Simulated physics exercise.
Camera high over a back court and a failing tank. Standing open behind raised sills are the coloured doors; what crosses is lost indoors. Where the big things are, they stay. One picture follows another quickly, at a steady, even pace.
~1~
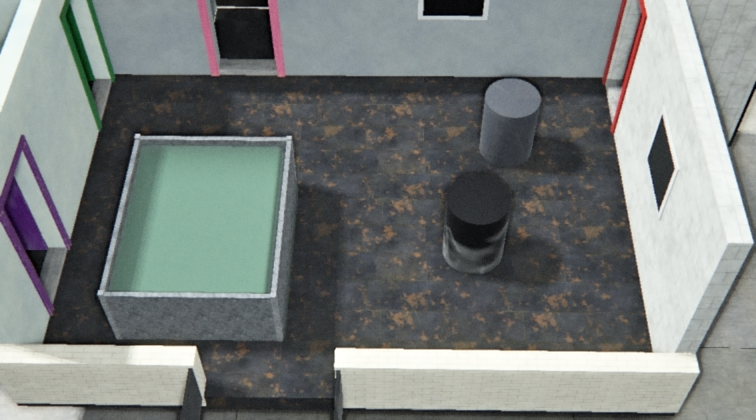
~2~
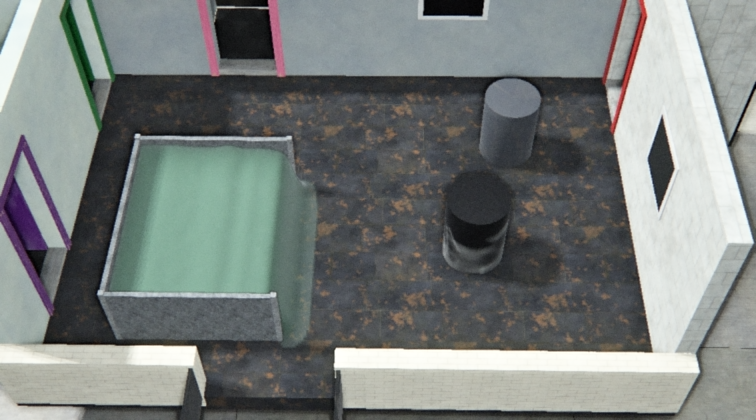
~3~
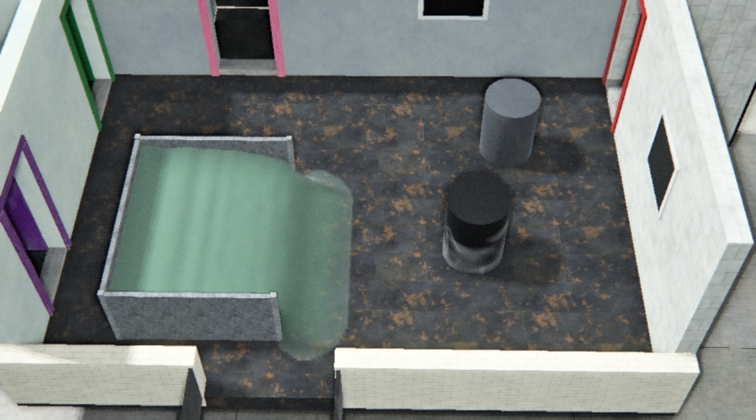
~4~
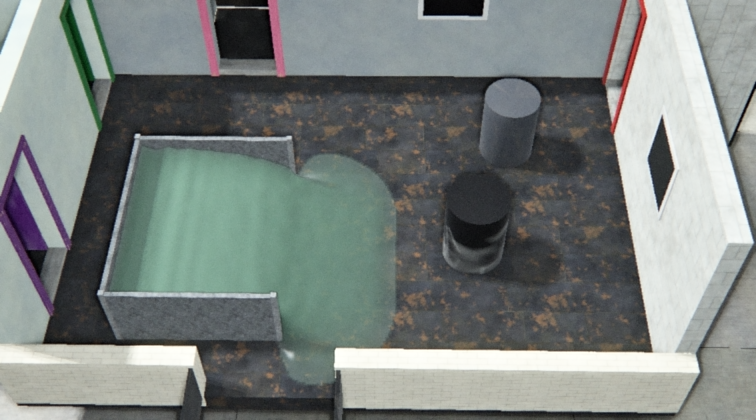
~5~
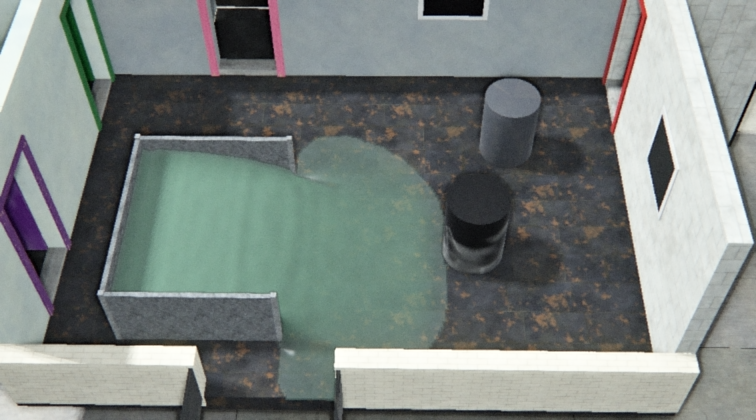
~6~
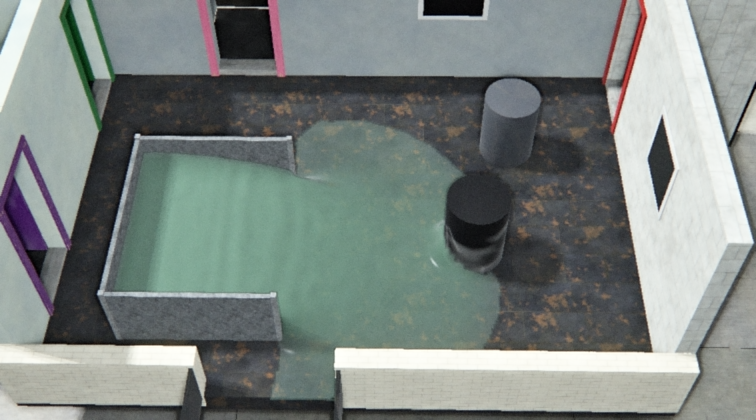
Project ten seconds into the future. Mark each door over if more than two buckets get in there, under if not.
Purple door - under; pink door - under; red door - over; green door - over.
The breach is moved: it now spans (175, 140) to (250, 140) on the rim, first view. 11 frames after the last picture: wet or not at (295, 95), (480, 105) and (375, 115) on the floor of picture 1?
Taking the spots in turn: Swamped, swamped and swamped.
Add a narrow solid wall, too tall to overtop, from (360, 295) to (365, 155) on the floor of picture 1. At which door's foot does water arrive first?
Answer: The pink door.
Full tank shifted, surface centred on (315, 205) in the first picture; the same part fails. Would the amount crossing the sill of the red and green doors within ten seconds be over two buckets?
Result - red: Past the limit; green: Past the limit.
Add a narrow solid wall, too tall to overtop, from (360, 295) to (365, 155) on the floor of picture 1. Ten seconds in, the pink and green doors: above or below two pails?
My guess is the pink door door exceeds the limit and the green door door exceeds the limit.
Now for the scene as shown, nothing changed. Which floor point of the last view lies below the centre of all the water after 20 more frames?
Somewhere near (454, 232).
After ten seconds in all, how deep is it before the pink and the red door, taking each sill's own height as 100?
Roughly 40 % and 50 %, respectively.
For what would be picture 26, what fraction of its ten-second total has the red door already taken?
Roughly 10 percent.
A moment on, water covers 50 % of the floor; the purple door not reached, the pink door not reached, the red door not reached, the green door not reached.
Next, water covers 60 % of the floor; the purple door not reached, the pink door not reached, the red door wet at the sill, nothing in, the green door not reached.
Then, water covers 65 % of the floor; the purple door not reached, the pink door not reached, the red door over two buckets in, the green door not reached.
Later, water covers 90 % of the floor; the purple door not reached, the pink door wet at the sill, nothing in, the red door far over two buckets in, the green door under two buckets in.
In the end, water covers 95 % of the floor; the purple door wet at the sill, nothing in, the pink door wet at the sill, nothing in, the red door far over two buckets in, the green door far over two buckets in.
